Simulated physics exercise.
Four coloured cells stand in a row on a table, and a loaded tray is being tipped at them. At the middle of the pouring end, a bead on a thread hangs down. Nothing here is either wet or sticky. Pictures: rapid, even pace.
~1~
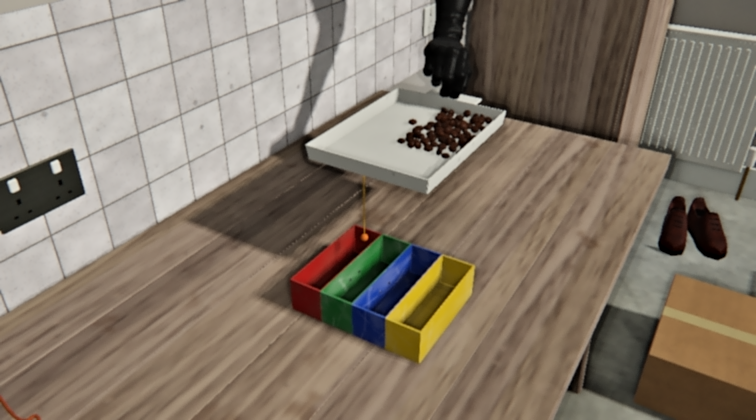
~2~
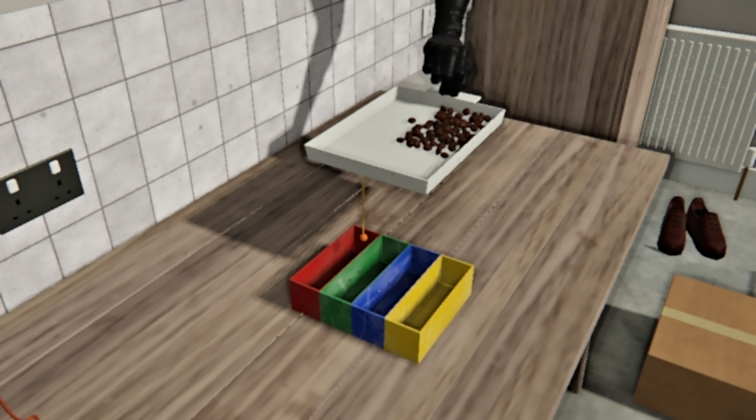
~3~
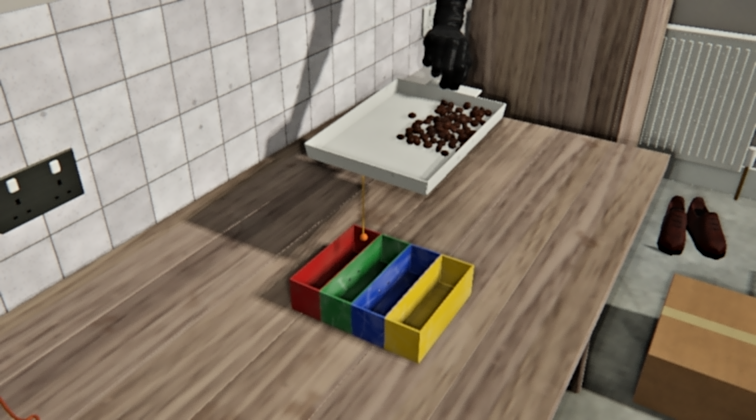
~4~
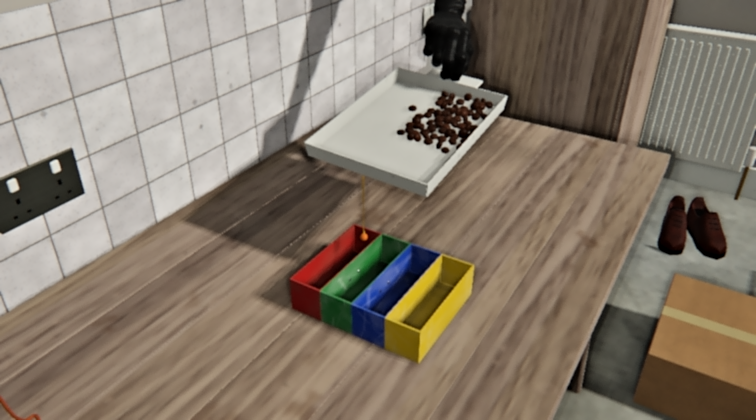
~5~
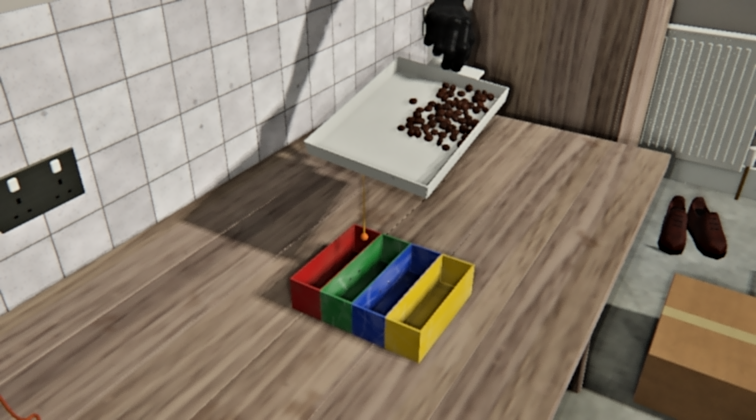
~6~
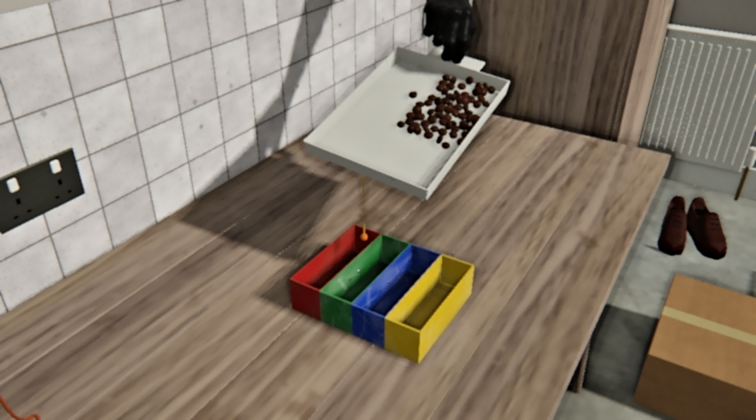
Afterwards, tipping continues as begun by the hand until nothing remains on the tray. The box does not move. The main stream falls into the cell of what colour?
Colour: Blue.
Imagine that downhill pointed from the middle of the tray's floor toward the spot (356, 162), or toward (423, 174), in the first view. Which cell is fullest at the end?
First: The cell in red. Second: The blue cell.
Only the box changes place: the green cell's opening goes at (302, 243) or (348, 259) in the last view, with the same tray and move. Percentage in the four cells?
Close to 0 in a hundred, then close to 100 in a hundred.
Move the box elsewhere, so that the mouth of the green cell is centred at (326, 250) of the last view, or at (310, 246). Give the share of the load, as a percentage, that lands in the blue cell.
Near 0 % and 0 %.
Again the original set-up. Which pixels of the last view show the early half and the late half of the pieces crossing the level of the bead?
(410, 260), then (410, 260).
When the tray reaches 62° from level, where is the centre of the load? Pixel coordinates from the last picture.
The middle of the load sits near (414, 180).
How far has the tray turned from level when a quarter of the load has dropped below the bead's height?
Approx. 85° from level.
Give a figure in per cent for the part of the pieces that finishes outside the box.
Estimated share: About 0 %.
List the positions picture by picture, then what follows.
In the first frame, corners of the pouring end (309, 144) and (428, 179), level; middle of the load (448, 131), flat chocolate drops; bead on its thread (364, 237); red cell (306, 297); green cell (337, 310); blue cell (369, 323); yellow cell (403, 338).
In the second frame, corners of the pouring end (308, 144) and (427, 179), level; middle of the load (447, 130).
In the third frame, corners of the pouring end (308, 143) and (427, 181), tipped barely, lowest at the right corner; middle of the load (447, 126).
In the fourth frame, corners of the pouring end (307, 142) and (427, 183), tipped a little, lowest at the right corner; middle of the load (448, 120).
In the fifth frame, corners of the pouring end (307, 141) and (427, 185), tipped a little, lowest at the right corner; middle of the load (449, 115).
In the sixth frame, corners of the pouring end (307, 140) and (427, 188), tipped clearly, lowest at the right corner; middle of the load (449, 109); red cell (306, 297); green cell (336, 310); blue cell (369, 323); yellow cell (402, 337).
Just after the last frame, tray tipped steeply; almost all on the tray; about a tenth falling or outside the box.
A moment on, tray tipped past a quarter turn; roughly half on the tray; roughly a third in the blue cell; about a tenth in the yellow cell; about a tenth in the green cell; about a tenth falling or outside the box.
Further on, tray tipped past a quarter turn; the larger part in the blue cell; about a tenth in the yellow cell; about a tenth in the green cell; just a few falling or outside the box.
When it is over, tray tipped past a quarter turn; the larger part in the blue cell; about a tenth in the yellow cell; about a tenth in the green cell; not one in the red cell; just a few outside the box.
